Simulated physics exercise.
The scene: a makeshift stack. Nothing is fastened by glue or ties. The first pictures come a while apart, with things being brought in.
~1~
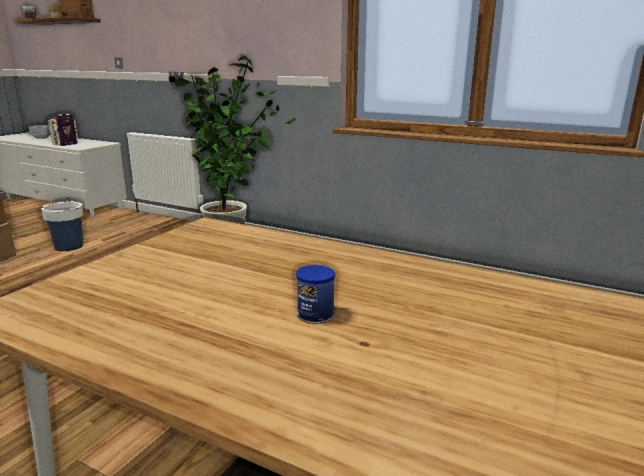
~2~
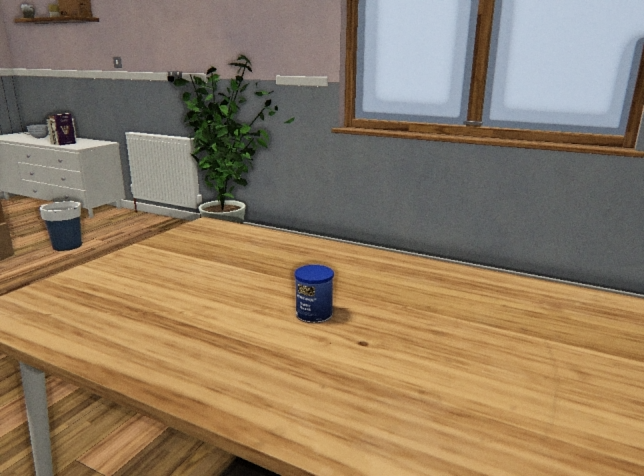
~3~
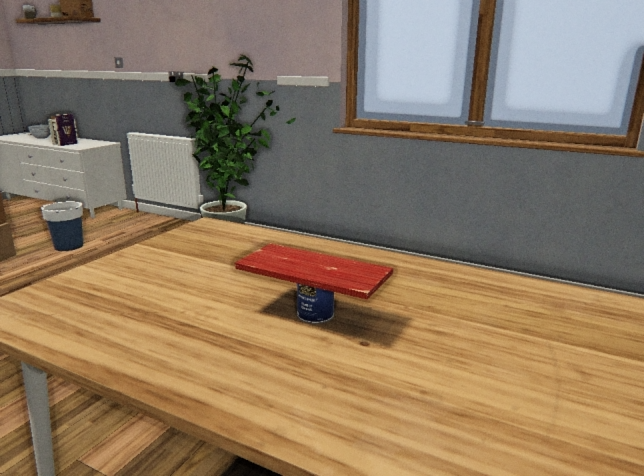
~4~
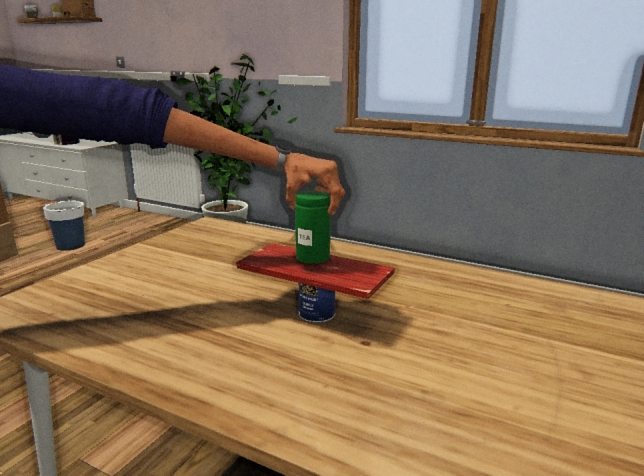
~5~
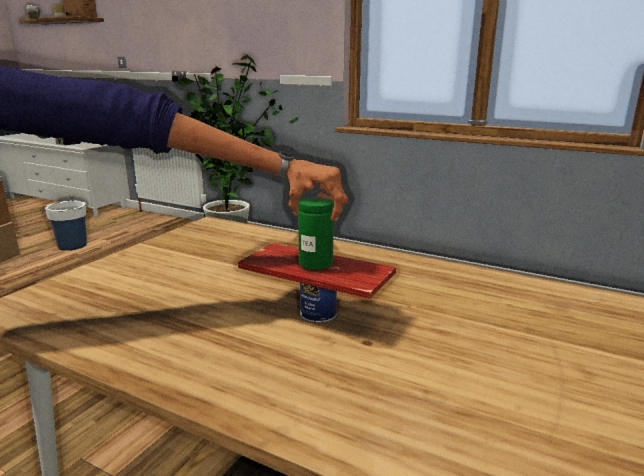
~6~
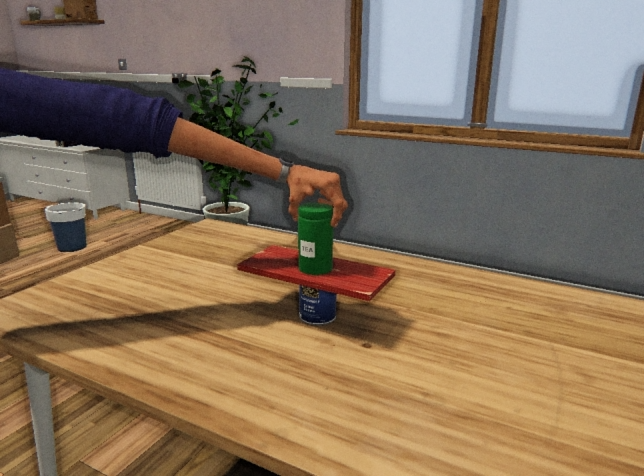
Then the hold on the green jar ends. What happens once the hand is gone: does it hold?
The stack survives.
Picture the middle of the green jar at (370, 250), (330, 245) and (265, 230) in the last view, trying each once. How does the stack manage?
With the first release it tips over; with the second it stays steady; with the third it tips over.
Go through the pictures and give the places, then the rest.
In the first frame, the last thing is not in view yet.
In the second frame, the last thing is not in view yet.
In the third frame, the last thing is not in view yet; red board (313, 268).
In the fourth frame, still above its spot; green jar (313, 227); red board (314, 268).
In the fifth frame, still above its spot; green jar (316, 233); red board (316, 268).
In the sixth frame, in place under the hand; green jar (316, 239); red board (316, 270).
Then, 0.20 s on from there, no change.
Then, 0.50 s on from there, green jar resting near (316, 239).
In the end, all 3 unmoved. At the end, from the last picture's camera, green jar near (316, 239). The stack keeps its balance.
